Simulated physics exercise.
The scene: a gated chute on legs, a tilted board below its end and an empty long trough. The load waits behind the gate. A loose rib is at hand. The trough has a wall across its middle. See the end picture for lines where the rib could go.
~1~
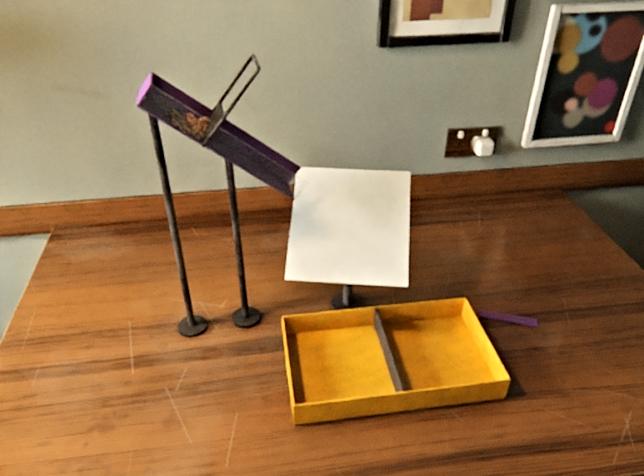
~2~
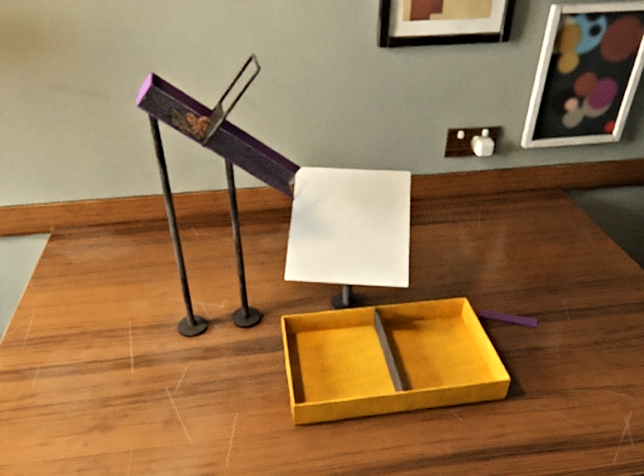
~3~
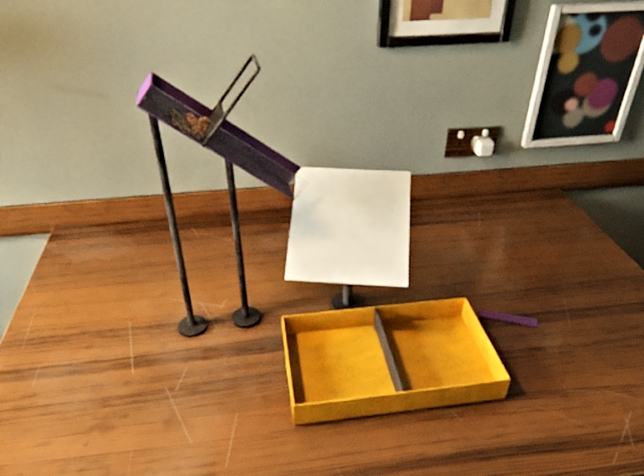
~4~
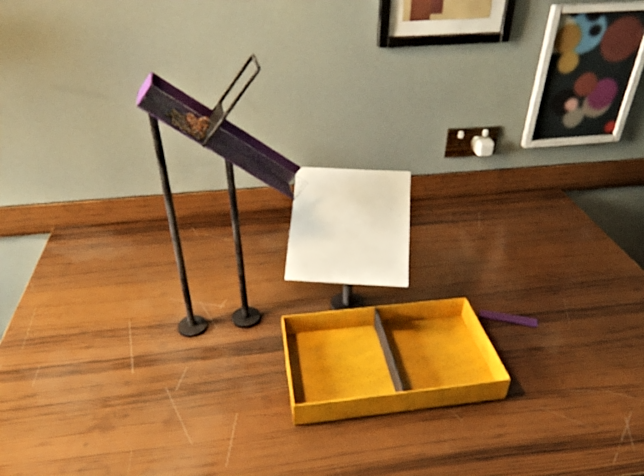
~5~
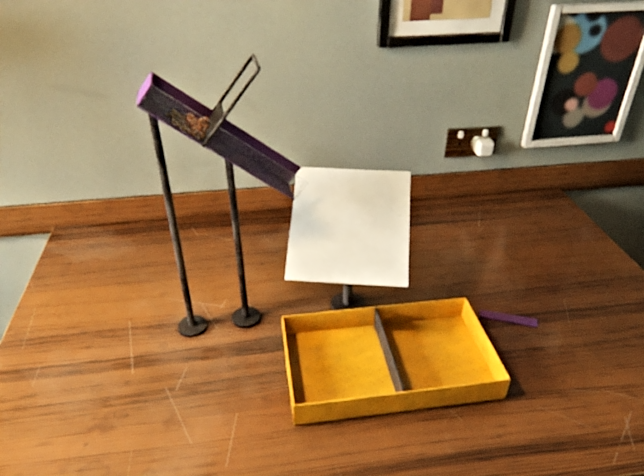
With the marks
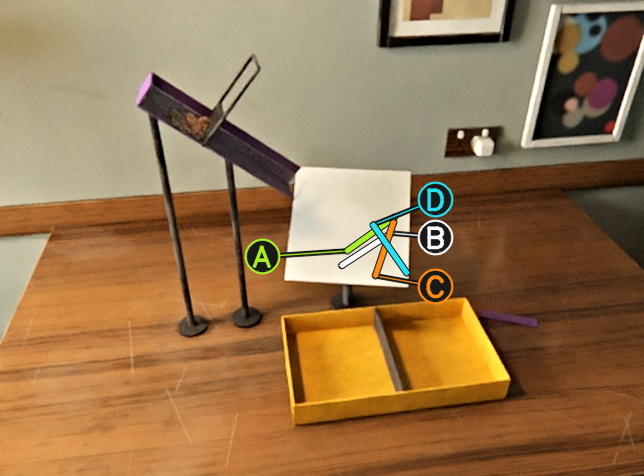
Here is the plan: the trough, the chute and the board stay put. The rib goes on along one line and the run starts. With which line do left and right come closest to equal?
Best: D.
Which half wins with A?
The left half.
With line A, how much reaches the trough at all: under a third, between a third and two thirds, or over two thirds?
Over two thirds.
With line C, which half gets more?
Left.
On the marked copy, line A from (394, 217) to (347, 250); line B from (391, 233) to (341, 265); line C from (393, 222) to (375, 275); line D from (373, 224) to (406, 273).
With A, of what is caught, all but a few in the left half, only a few in the right.
With B, of what is caught, all but a few in the left half, a small share in the right.
With C, of what is caught, all but a few in the left half, only a few in the right.
With D, of what is caught, close to a third in the left half, close to two thirds in the right.
